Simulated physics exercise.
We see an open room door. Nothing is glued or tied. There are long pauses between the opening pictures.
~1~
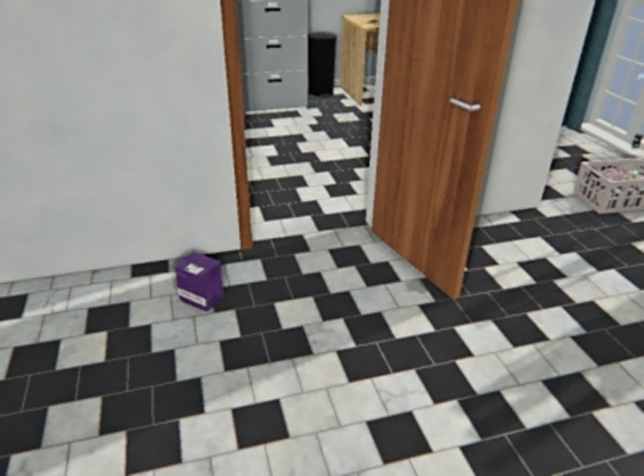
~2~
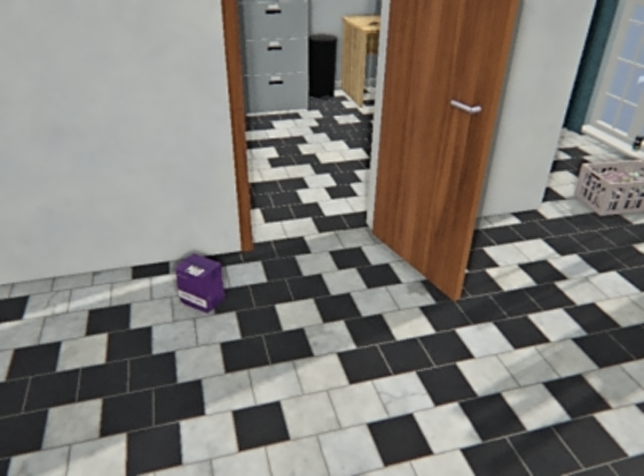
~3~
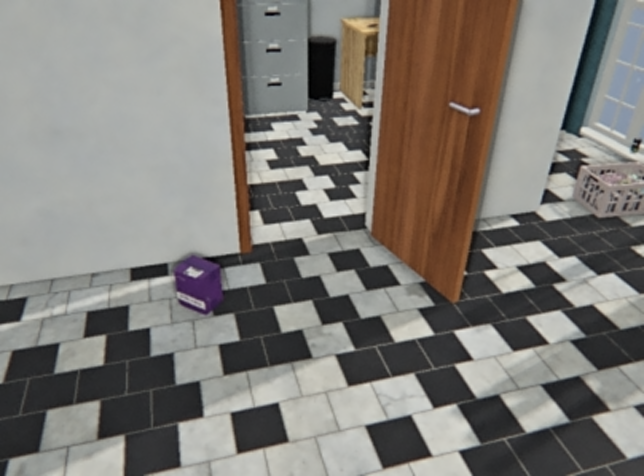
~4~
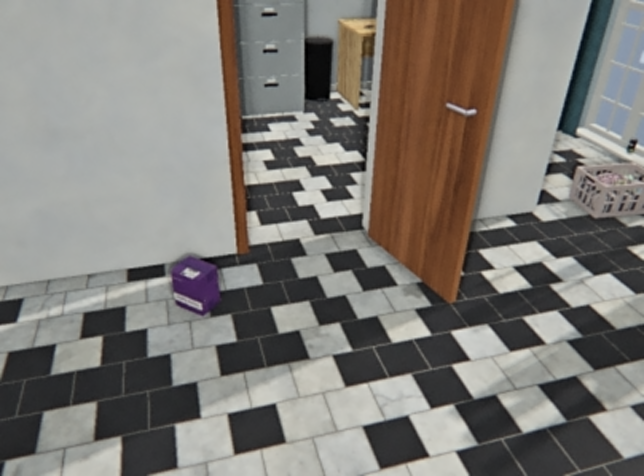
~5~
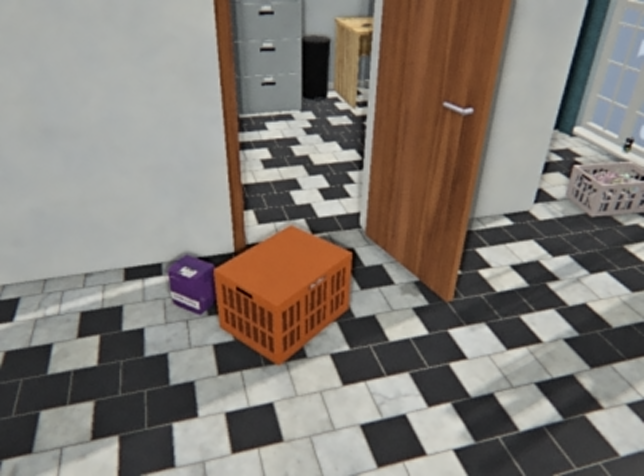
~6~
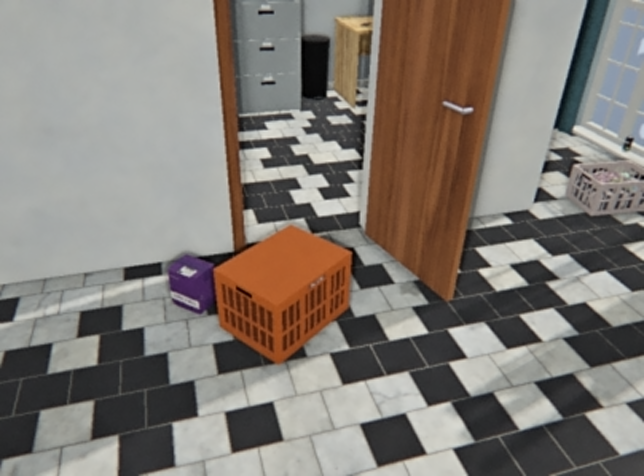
A wooden door stands wide open in a pale-walled room with black and white tiled flooring, seen from slightly above. A small purple box sits left of the doorway, grey drawers and a dark bin show beyond it, and a pale basket rests at right. The door stays still while an orange crate appears beside the box, and the view shifts very slightly.
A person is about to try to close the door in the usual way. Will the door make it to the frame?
In the end the door jams.
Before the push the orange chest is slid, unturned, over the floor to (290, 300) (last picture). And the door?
Then it stops short.
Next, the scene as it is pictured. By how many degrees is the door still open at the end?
Some 60° open.
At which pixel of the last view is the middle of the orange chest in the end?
Around (277, 290).
Then, 0.40 s on from there, open by 94°.
Then, 0.70 s on from there, open by 72°.
Then, 0.90 s on from there, open by 61°; orange chest shifted a little near (280, 290).
In the end, open by 60°; both unmoved. At the end, from the last picture's camera, orange chest near (277, 290).
